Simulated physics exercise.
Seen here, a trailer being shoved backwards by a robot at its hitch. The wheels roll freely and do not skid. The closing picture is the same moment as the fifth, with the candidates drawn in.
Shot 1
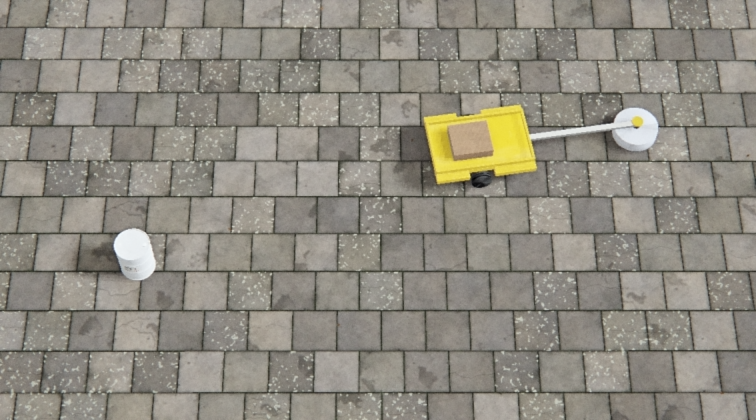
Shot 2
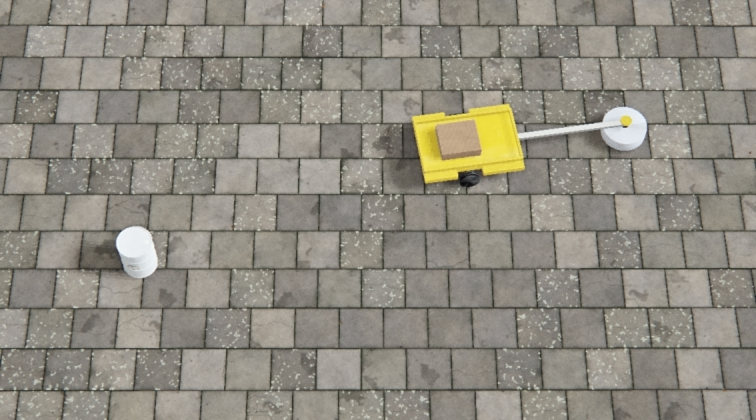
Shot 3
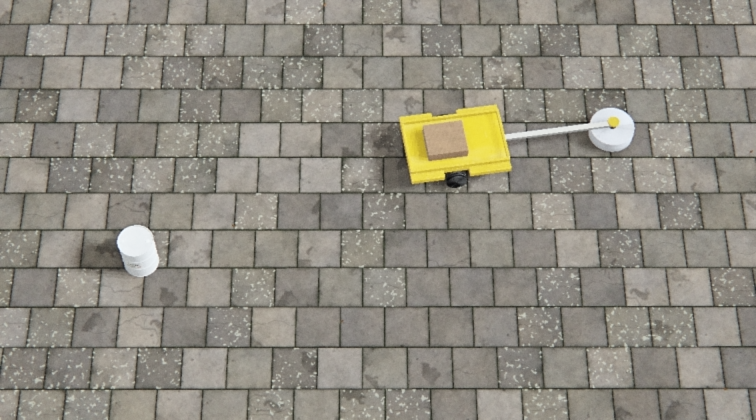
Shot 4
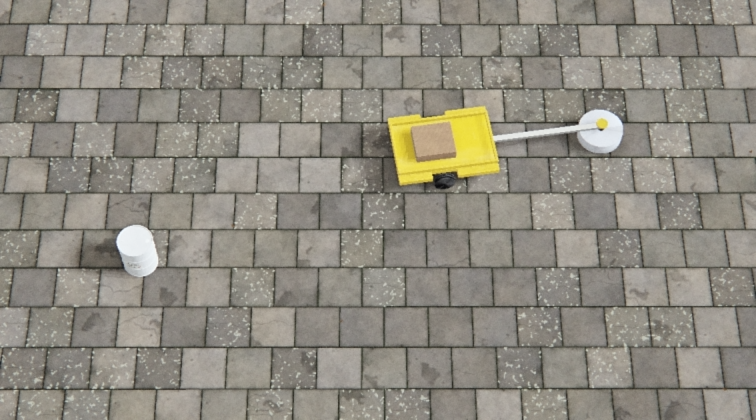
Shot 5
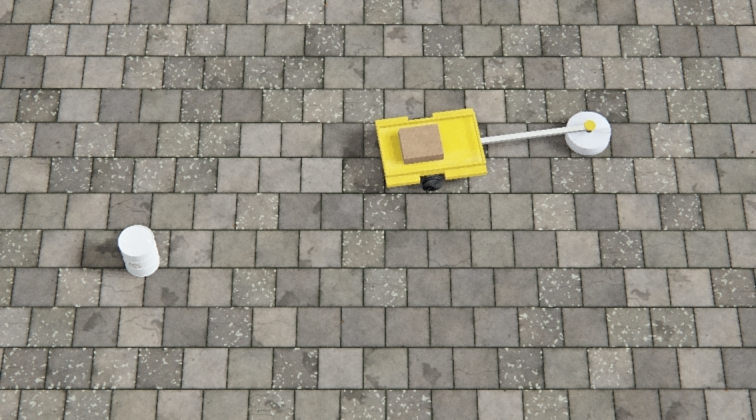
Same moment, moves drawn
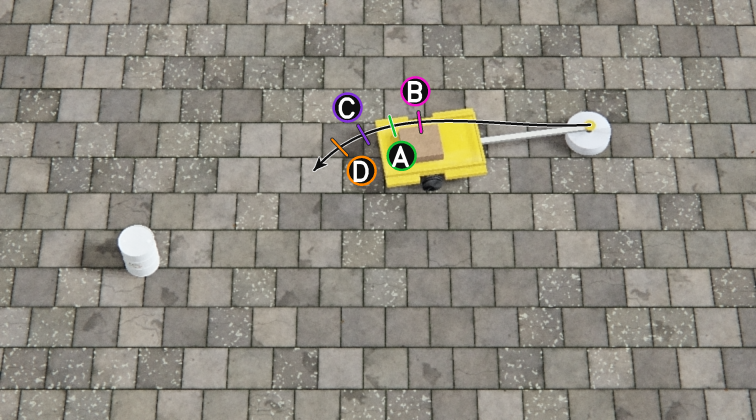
A floor of grey and brown stone pavers fills the view, seen from above at a steep angle. A small white cylinder stands at the lower left, while right of centre a yellow cart with dark wheels carries a brown block, joined by a pale bar to a round white robot on its right. The robot steadily pushes the cart backwards a short distance leftwards, the block riding along, while the cylinder barely shifts.
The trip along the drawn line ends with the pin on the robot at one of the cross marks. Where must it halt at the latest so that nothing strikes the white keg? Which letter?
The farthest safe stop is C.
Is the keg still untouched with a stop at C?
Yes.
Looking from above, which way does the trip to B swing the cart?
Anticlockwise.
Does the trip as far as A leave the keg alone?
For that mark, yes.
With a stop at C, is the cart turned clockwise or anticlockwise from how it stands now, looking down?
Anticlockwise.
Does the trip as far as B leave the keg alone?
For that mark, yes.
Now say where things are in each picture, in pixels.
White keg (138, 265); robot (636, 128); yellow cart (480, 142), in the first frame.
Robot (624, 127); yellow cart (468, 142); white keg (141, 263), in the second frame.
Robot (612, 128); yellow cart (455, 142); white keg (142, 261), in the third frame.
Robot (600, 130); yellow cart (443, 144); white keg (141, 261), in the fourth frame.
Robot (588, 132); yellow cart (431, 146); white keg (142, 261), in the fifth frame.
On the marked copy, A at (392, 126); B at (420, 122); C at (363, 135); D at (340, 147); the route from (590, 125) via (439, 121) to (314, 170).
With C. Early on, robot (508, 130), cart (352, 158).
Further on, robot (430, 128), cart (282, 179).
At the end, robot (364, 141), cart (219, 206); nothing has been touched.
As for the rest, A is safe but short; B is safe but short; D is too far, the keg has been hit.
